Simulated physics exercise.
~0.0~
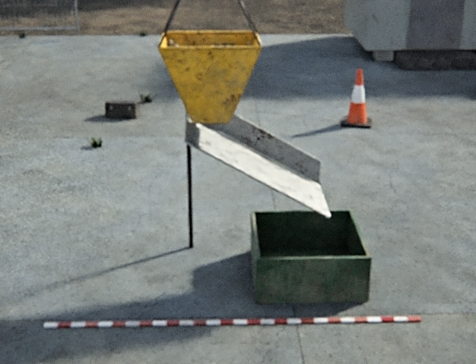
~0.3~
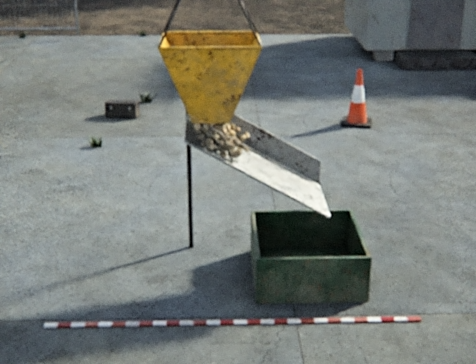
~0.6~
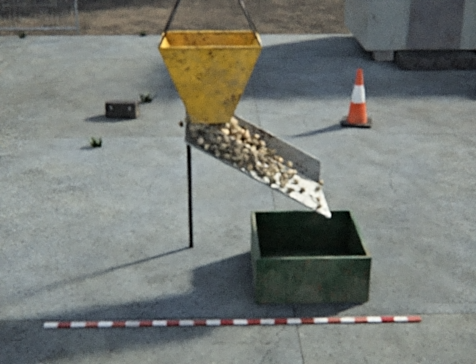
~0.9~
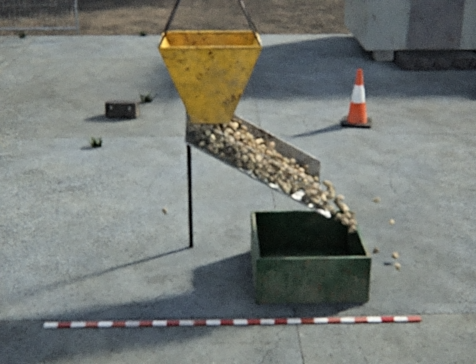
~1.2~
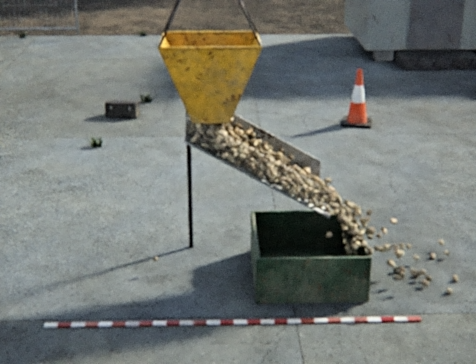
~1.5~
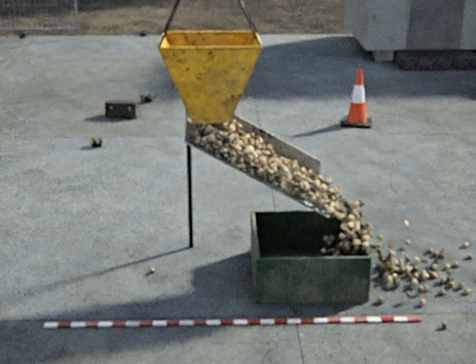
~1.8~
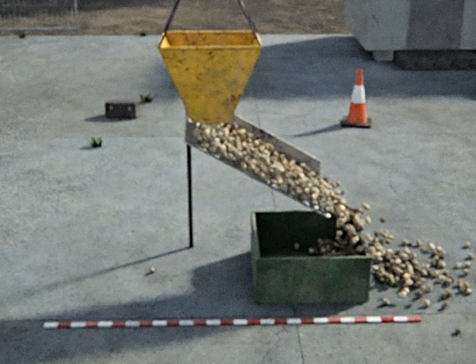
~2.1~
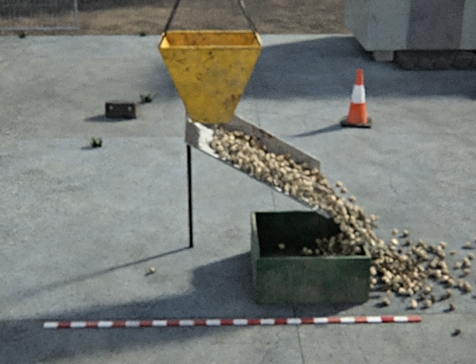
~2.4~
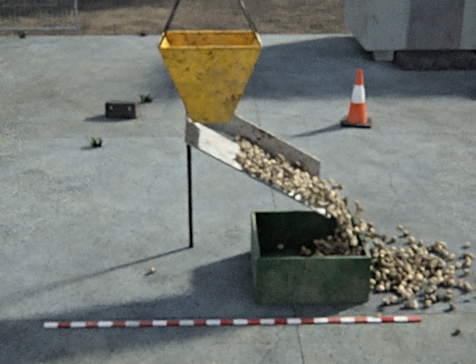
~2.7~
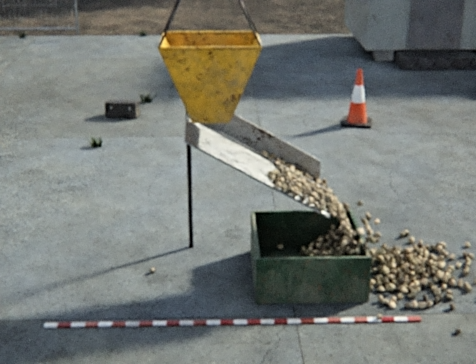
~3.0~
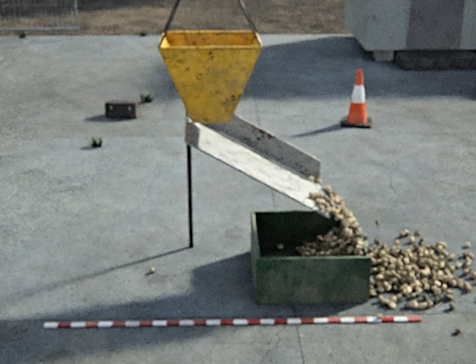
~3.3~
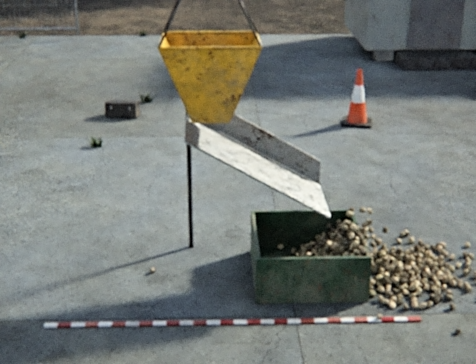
A yellow hopper hangs still above a sloping steel chute on a grey concrete yard, seen from slightly above, with a green open bin below, a red-and-white staff lying in front and an orange-and-white cone behind to the right. Pale, angular stones drop from the hopper's bottom and slide down the chute to the right. They pour off its lower end, some into the bin and others over its right side, scattering across the ground. The chute gradually clears from the top. Finally it is bare, with most stones heaped in the bin and the rest spread beside it.
